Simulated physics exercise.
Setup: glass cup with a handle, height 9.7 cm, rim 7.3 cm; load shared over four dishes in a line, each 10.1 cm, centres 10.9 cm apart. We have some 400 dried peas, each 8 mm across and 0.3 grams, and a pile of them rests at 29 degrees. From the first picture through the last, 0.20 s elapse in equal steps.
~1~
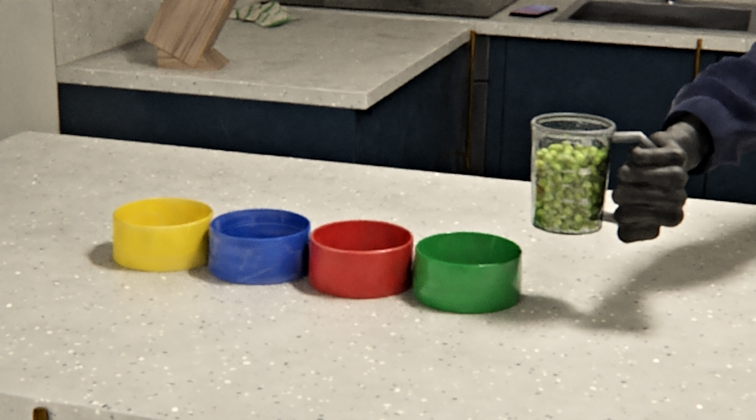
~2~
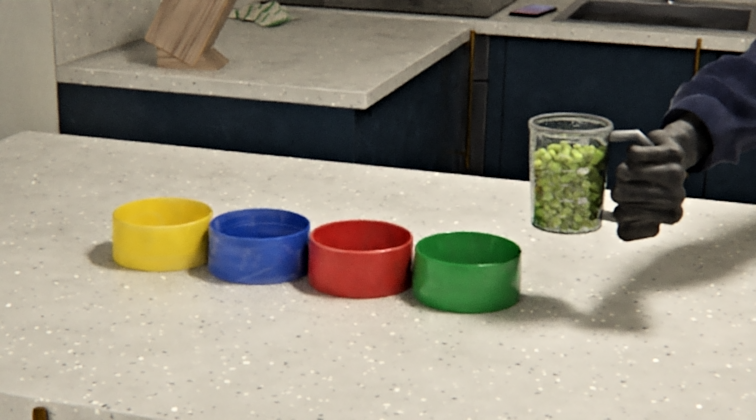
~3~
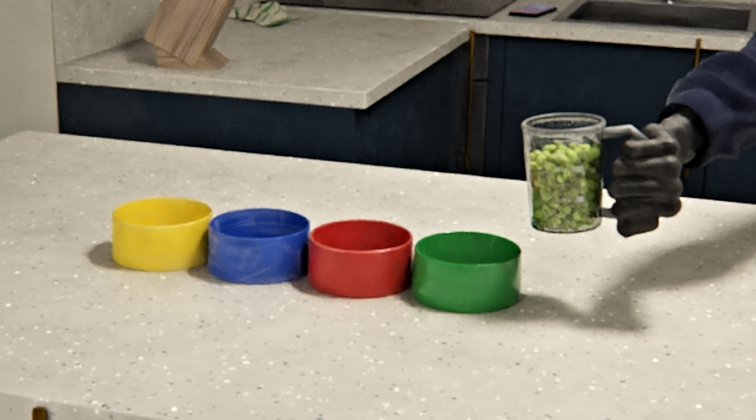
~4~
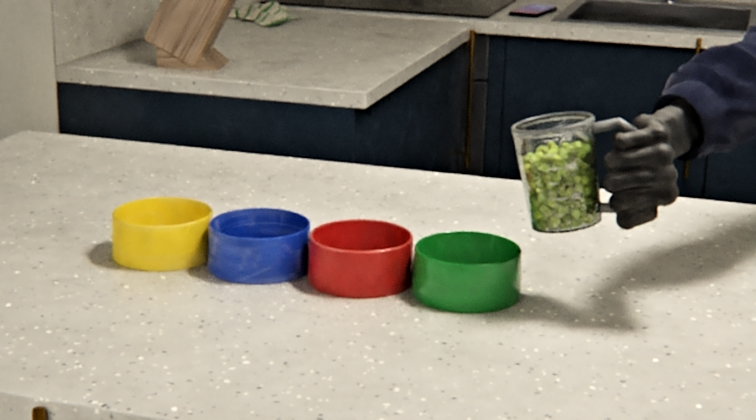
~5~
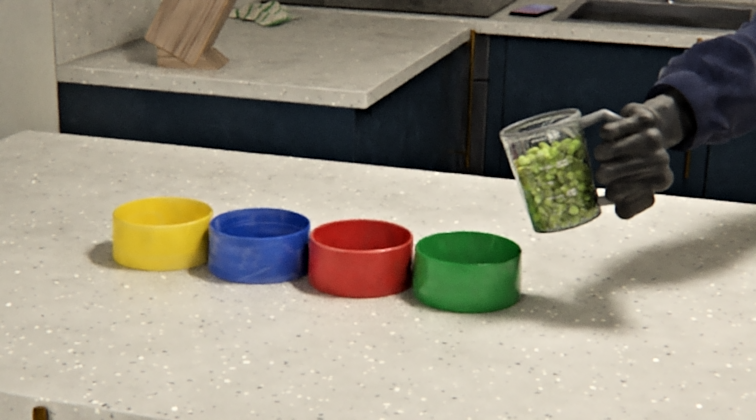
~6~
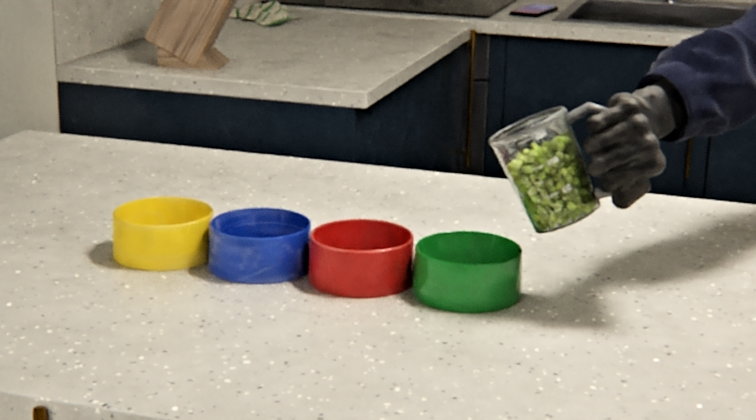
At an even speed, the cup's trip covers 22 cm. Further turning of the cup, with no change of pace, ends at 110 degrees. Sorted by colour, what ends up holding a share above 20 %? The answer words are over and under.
Red: Over. Blue: Under. Green: Under. Yellow: Under. Counter: Under.
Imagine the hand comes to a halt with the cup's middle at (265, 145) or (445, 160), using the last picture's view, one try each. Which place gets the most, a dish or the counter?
Try 1 - red; try 2 - red.
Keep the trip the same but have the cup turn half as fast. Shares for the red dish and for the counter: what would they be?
Red: 20, counter: 10.
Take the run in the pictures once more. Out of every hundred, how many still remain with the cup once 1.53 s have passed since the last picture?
It comes out close to 0 per cent.
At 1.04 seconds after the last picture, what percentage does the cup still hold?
5 %.
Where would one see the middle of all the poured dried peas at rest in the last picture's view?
Once everything settles, the centre is around (350, 261).
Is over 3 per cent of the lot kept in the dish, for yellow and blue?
As for yellow, not so, and as for blue, correct.
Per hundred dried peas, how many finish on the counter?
Roughly 10 in a hundred.
Then, 0.62 s after the last picture, tilt 110 degrees; cup holds 55 %, red 40 %.
Then, 1.04 s after the last picture, tilt 110 degrees; cup holds 5 %, red 85 %.
Then, 1.53 s after the last picture, tilt 110 degrees; cup holds 0 %, red 85 %, blue 5 %.
In the end, red 85 %, blue 5 %, green 0 %, yellow 0 %, counter 10 %.
